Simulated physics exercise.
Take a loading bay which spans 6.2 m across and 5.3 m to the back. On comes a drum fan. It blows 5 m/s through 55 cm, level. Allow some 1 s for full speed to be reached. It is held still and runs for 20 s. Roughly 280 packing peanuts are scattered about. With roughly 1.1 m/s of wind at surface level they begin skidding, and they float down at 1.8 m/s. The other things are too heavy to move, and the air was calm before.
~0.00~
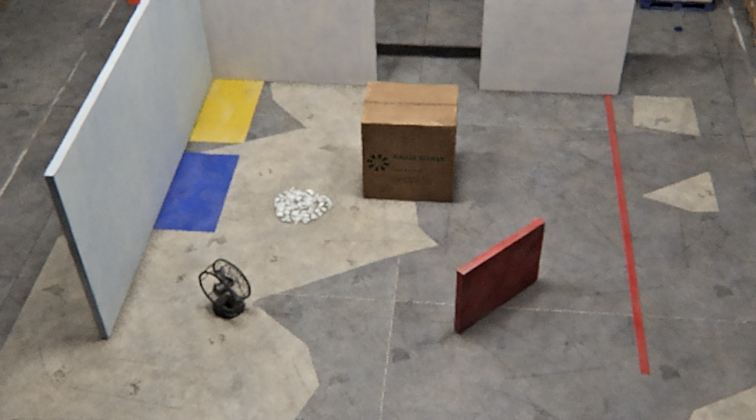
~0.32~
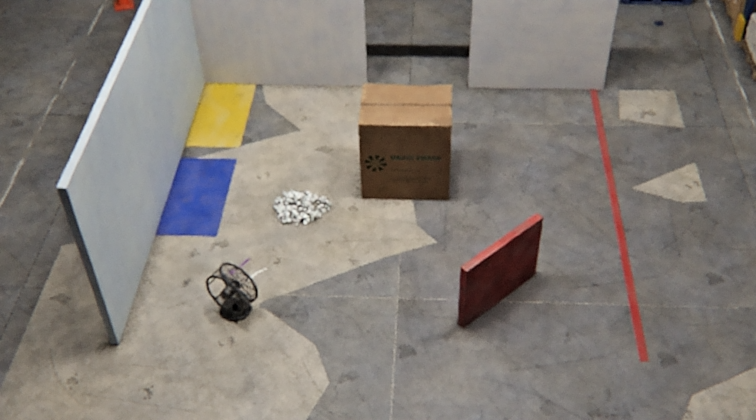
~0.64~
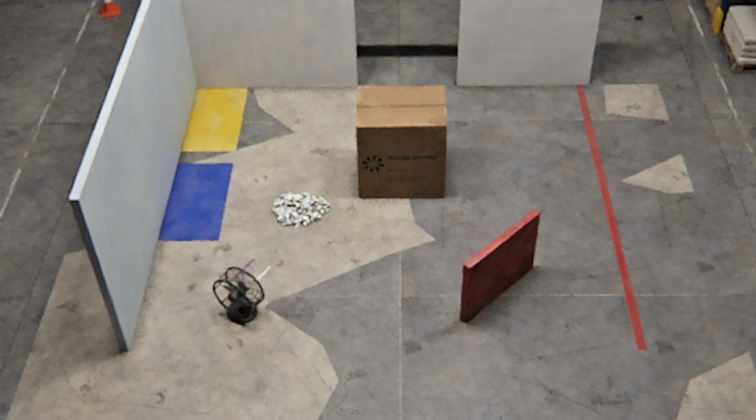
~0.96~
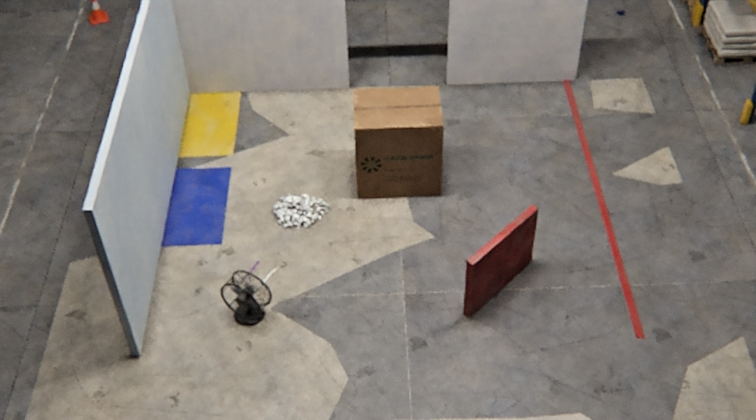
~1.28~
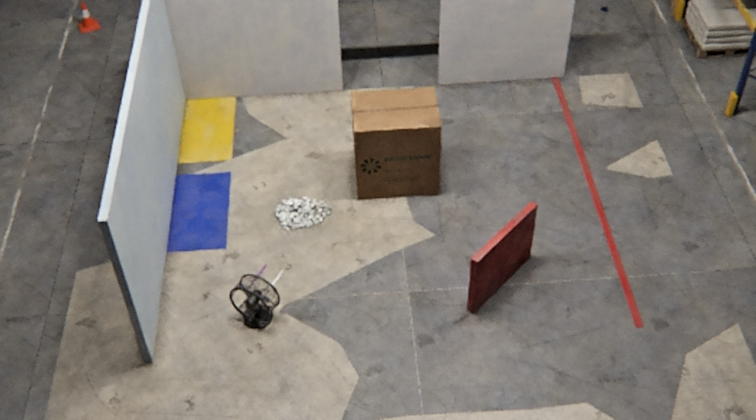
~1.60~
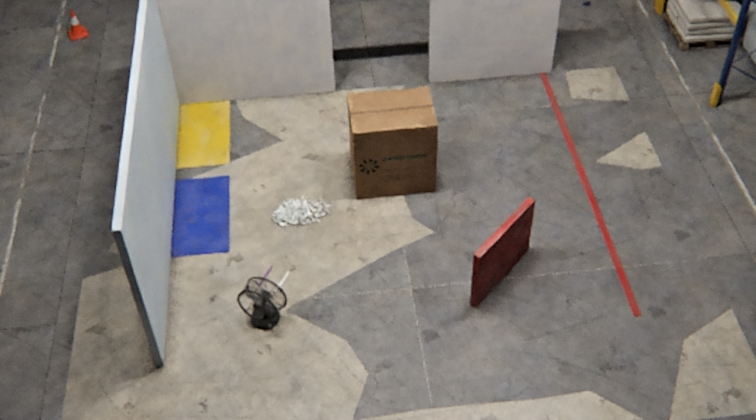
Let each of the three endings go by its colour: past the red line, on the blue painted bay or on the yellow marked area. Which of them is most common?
The colour with the most is yellow.
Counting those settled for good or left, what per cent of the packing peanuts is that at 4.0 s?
About 0 %.
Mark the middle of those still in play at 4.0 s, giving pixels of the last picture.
I'd aim at pixel (296, 128) or close to it.
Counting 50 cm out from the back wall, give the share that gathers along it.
70 %.
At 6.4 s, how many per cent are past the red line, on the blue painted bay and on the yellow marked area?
Roughly 0 % red, 0 % blue and 5 % yellow.
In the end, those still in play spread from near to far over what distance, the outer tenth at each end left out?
2.0 m or thereabouts.
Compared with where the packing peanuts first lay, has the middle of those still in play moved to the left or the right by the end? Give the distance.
Leftward, some 0.4 m.
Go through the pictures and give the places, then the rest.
In the first frame, the middle of the packing peanuts is near (299, 206), none has stirred yet and the mouth of the drum fan is at (225, 285).
In the second frame, the middle of the packing peanuts is near (296, 206), none has stirred yet, the yellow marked area is centred on (222, 114), the blue painted bay is centred on (198, 196) and the red line is centred on (619, 205).
In the third frame, the middle of the packing peanuts is near (295, 208), none has stirred yet, the top of a large carton is at (401, 105) and the top of a screen is at (503, 237).
In the fourth frame, the middle of the packing peanuts is near (295, 210) and none has stirred yet.
In the fifth frame, the middle of the packing peanuts is near (299, 212) and about 1 % have left their places.
In the sixth frame, the middle of the packing peanuts is near (296, 213), the farthest in sight from the drum fan is at (322, 200) and about 40 % have left their places.
After 4.0 s, 100 % are on the move or not yet settled, 0 % are on the yellow marked area, 0 % on the blue painted bay and 0 % past the red line; the middle of those still in play is near (296, 128).
After 6.4 s, 98 % are on the move or not yet settled, 5 % are on the yellow marked area, 0 % on the blue painted bay and 0 % past the red line; the middle of those still in play is near (292, 125).
After 11.0 s, 96 % are on the move or not yet settled, 22 % are on the yellow marked area, 0 % on the blue painted bay and 0 % past the red line; the middle of those still in play is near (286, 108).
After 20.0 s, at the end, 39 % are on the yellow marked area, 0 % on the blue painted bay and 0 % past the red line; the middle of those still in play is near (272, 104).
